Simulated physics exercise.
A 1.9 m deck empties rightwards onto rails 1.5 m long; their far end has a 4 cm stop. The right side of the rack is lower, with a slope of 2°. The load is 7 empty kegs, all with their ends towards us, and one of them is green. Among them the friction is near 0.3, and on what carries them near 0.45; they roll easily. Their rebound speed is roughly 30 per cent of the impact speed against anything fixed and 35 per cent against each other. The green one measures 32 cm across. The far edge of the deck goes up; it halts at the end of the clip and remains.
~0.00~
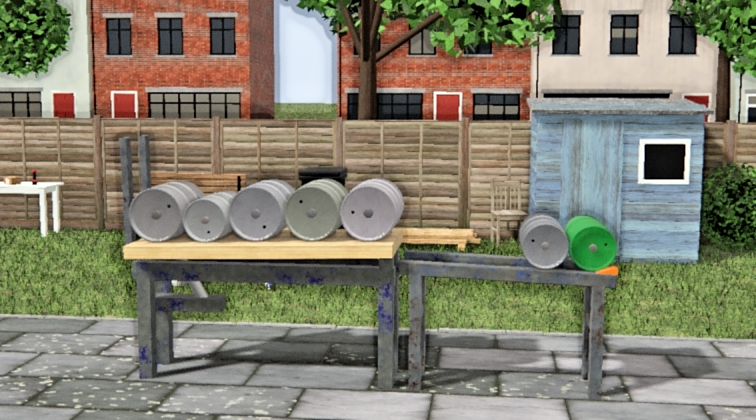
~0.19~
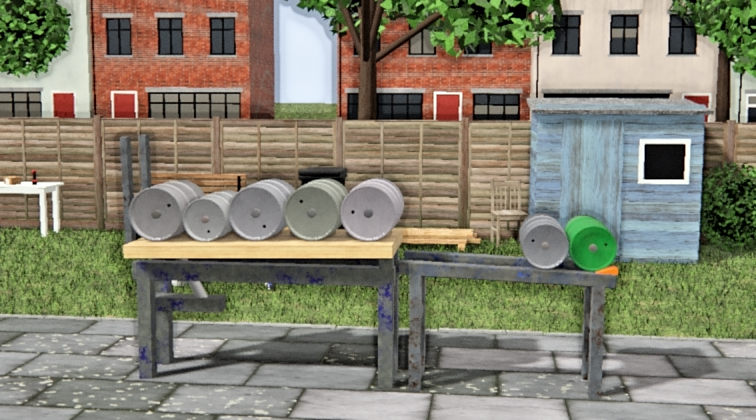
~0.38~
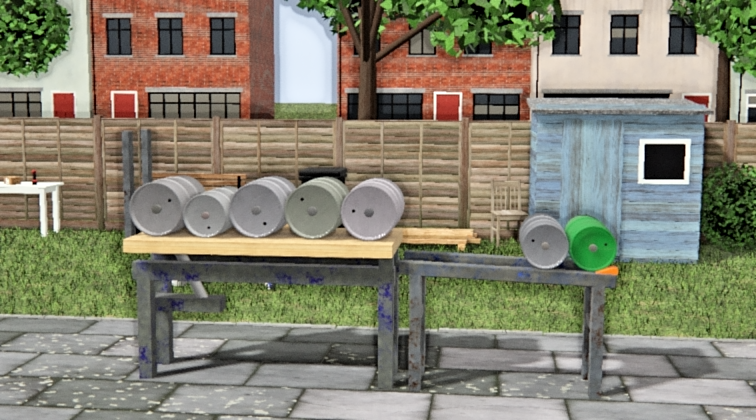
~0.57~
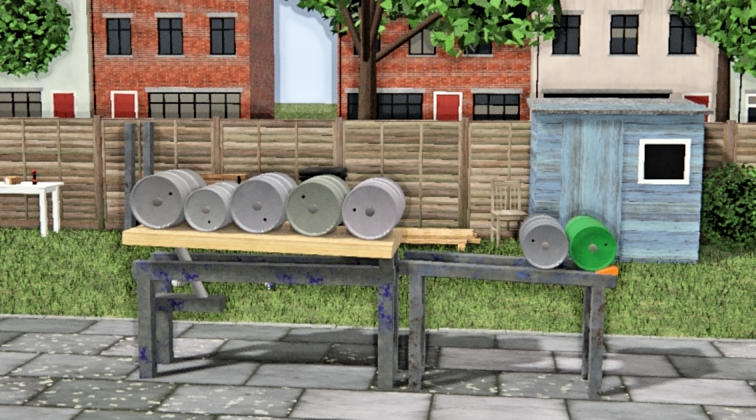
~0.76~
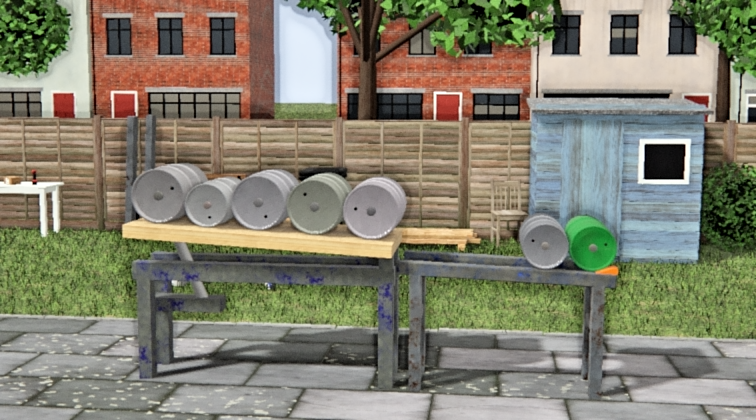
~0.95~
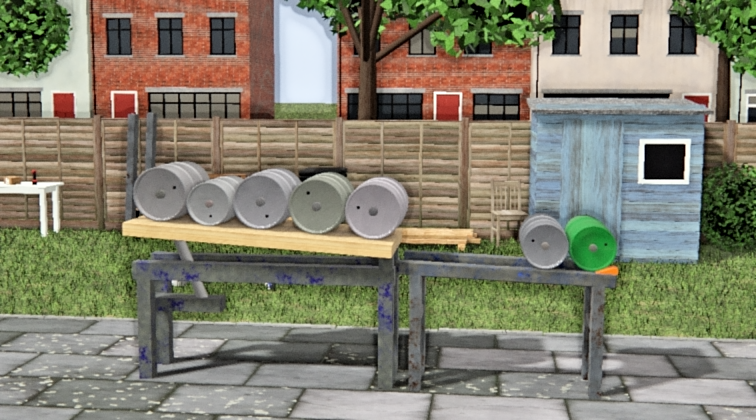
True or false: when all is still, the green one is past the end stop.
False.
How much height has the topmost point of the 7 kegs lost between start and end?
The top drops by around 0 cm.
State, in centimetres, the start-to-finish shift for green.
The green one comes to about 5.
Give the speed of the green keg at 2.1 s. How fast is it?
About 0.0 m/s.
After 2.1 s, green is on the rack, 15 cm from the rack's far end; 0 of 7 over the stop.
At rest (3.6 s), green is on the rack, 10 cm from the rack's far end; 0 of 7 over the stop.
